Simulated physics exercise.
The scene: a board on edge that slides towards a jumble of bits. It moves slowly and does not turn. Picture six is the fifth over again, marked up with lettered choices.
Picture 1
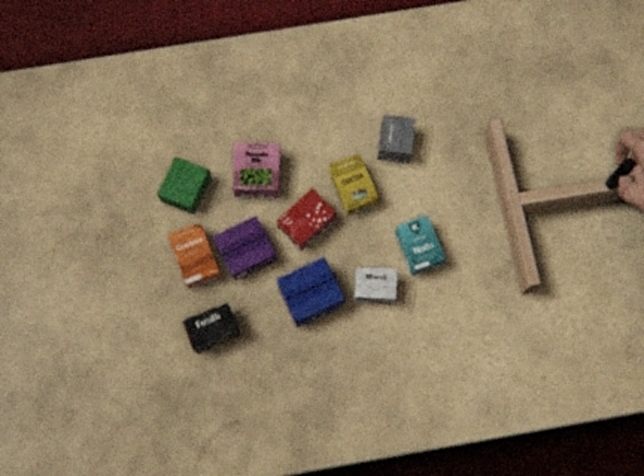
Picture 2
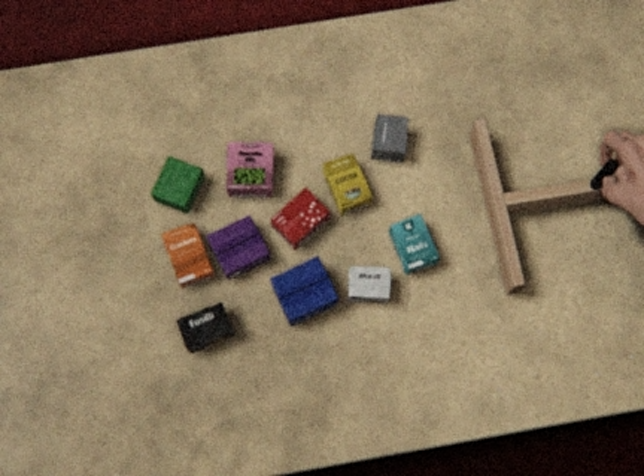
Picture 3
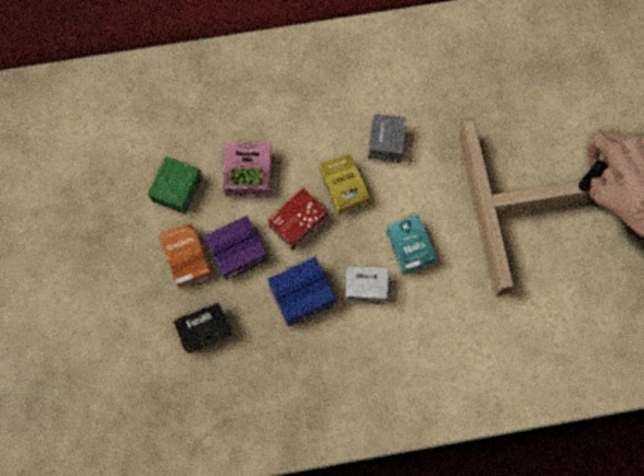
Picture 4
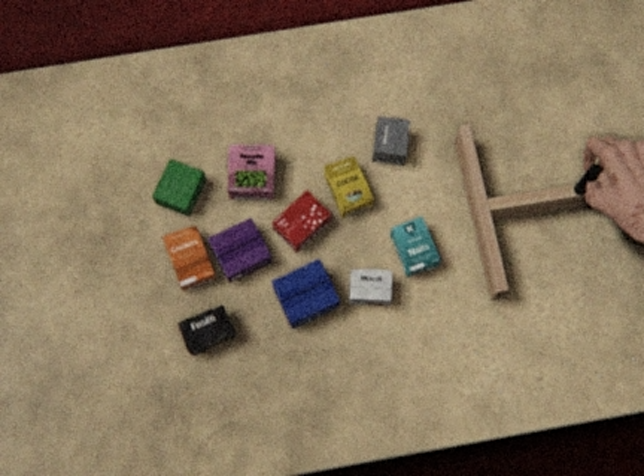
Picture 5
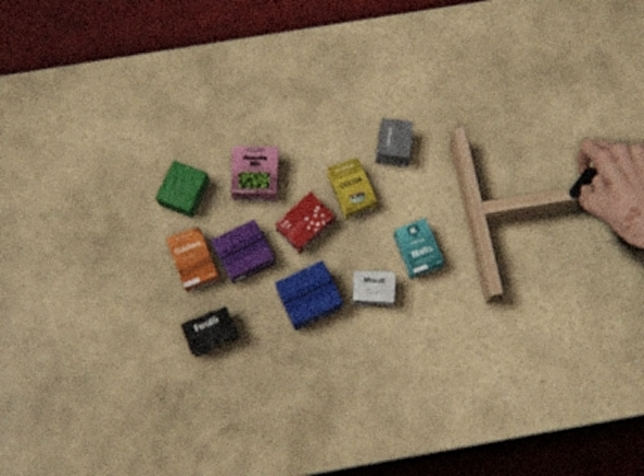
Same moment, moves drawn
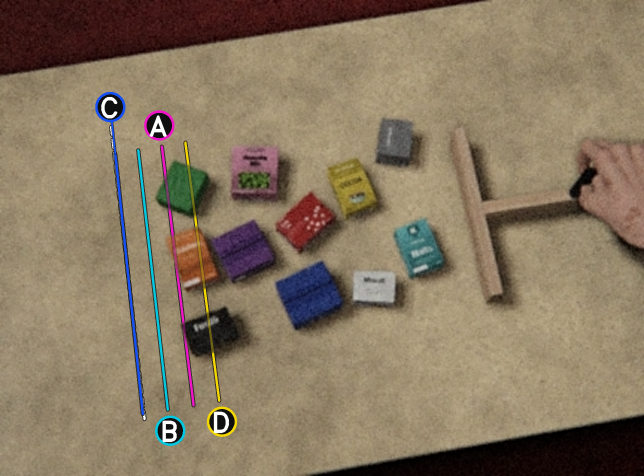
To begin with, a hand at the right holds a wooden T-shaped tool on a pale surface, its long edge facing a loose scatter of small coloured boxes and packets. The hand slowly slides the tool leftward, narrowing the gap, while the boxes stay unmoved and untouched in their arrangement.
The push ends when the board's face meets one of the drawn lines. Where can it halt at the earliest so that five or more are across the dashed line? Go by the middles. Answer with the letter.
Enough are across by A.
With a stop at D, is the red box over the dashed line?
No.
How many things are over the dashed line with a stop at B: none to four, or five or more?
Five or more.
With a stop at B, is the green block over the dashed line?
Yes.
On the marked copy, A at (177, 270); B at (152, 274); C at (128, 278); D at (202, 266); the dashed line at (127, 264).
With A. Early on, board (371, 226); green block (183, 189); orange packet (193, 260); none across.
Further on, board (262, 245); orange packet (119, 305); black packet (156, 340); one across.
At the end, board (176, 259); orange packet (36, 322); black packet (70, 356); seven across.
As for the rest, B gets seven across, but is farther than needed; C gets ten across, but is farther than needed; D gets only four across.
